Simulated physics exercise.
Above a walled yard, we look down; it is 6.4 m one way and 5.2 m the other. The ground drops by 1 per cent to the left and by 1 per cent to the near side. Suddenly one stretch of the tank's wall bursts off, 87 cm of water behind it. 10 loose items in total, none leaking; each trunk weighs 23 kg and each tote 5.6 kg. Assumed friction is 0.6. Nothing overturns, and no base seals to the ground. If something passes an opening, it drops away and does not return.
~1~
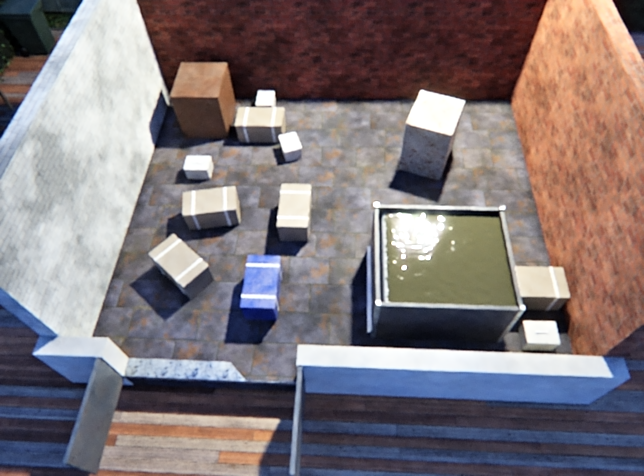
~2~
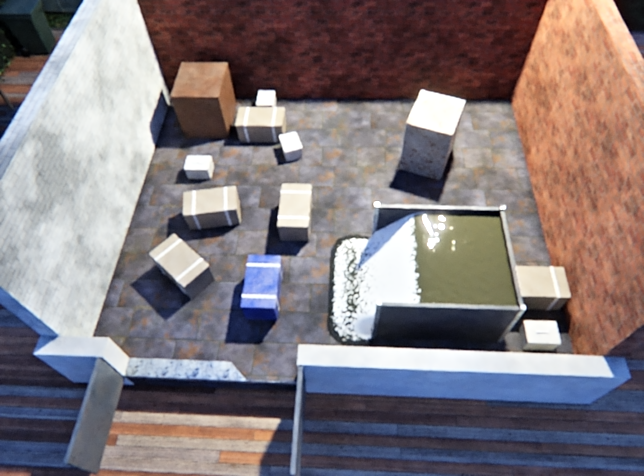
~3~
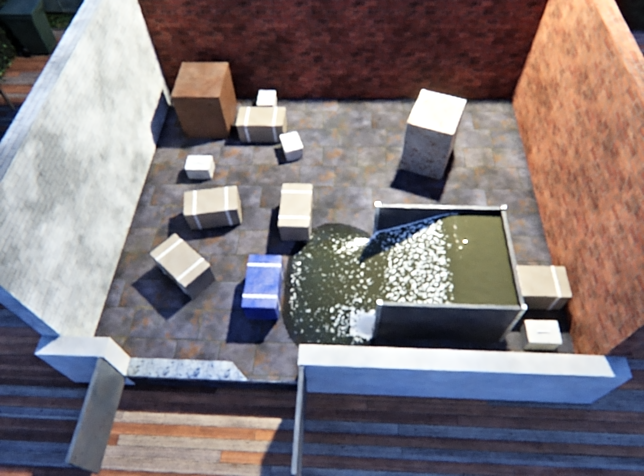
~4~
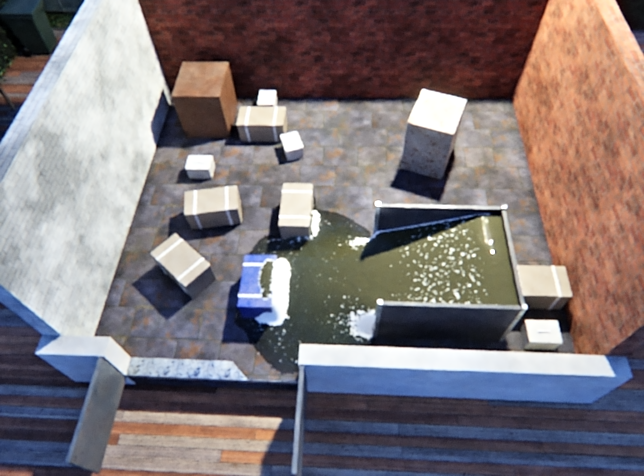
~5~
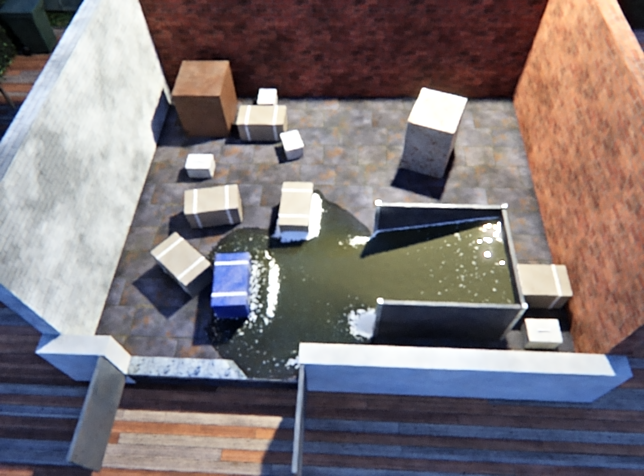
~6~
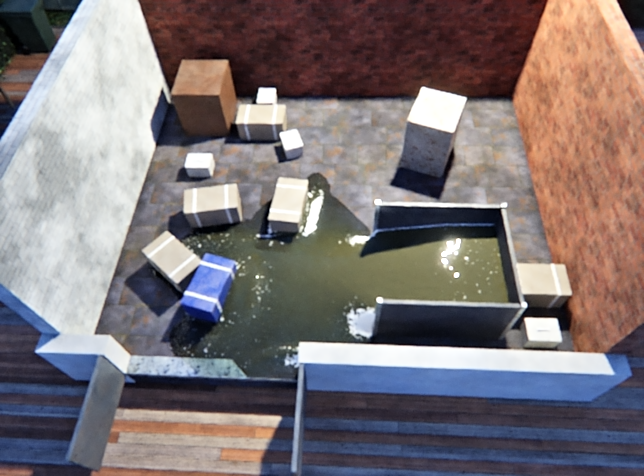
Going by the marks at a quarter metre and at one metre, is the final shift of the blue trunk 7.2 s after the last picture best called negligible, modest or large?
Large.
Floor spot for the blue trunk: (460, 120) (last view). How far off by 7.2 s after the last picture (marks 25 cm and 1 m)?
Outcome: It sits still.
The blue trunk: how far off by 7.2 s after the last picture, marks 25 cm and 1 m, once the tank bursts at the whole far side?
Afterwards the blue trunk stays almost motionless.
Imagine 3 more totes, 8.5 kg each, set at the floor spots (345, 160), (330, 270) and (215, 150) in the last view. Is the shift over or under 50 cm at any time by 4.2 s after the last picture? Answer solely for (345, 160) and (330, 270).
Below the mark, beyond the mark.
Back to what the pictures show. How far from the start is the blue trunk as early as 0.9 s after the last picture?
Around 200 cm from the start by that time.
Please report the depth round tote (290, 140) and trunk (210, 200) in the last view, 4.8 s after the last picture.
I'd estimate 3 cm for the first and 12 cm for the second.
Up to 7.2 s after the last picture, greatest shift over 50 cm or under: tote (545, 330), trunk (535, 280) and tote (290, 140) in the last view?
Within, within, beyond.
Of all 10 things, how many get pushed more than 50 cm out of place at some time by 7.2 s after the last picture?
I make it 8.
Then, 0.9 s after the last picture the blue trunk is near (110, 313), 2.0 m from its start, afloat; 0 of 10 are out; 2 afloat.
Then, 2.8 s after the last picture the blue trunk is near (136, 358), 1.9 m from its start, afloat; 0 of 10 are out; 5 afloat.
Then, 4.8 s after the last picture the blue trunk has gone out; 1 of 10 are out; 4 afloat.
Then, 7.2 s after the last picture the blue trunk has gone out; 1 of 10 are out; 1 afloat.
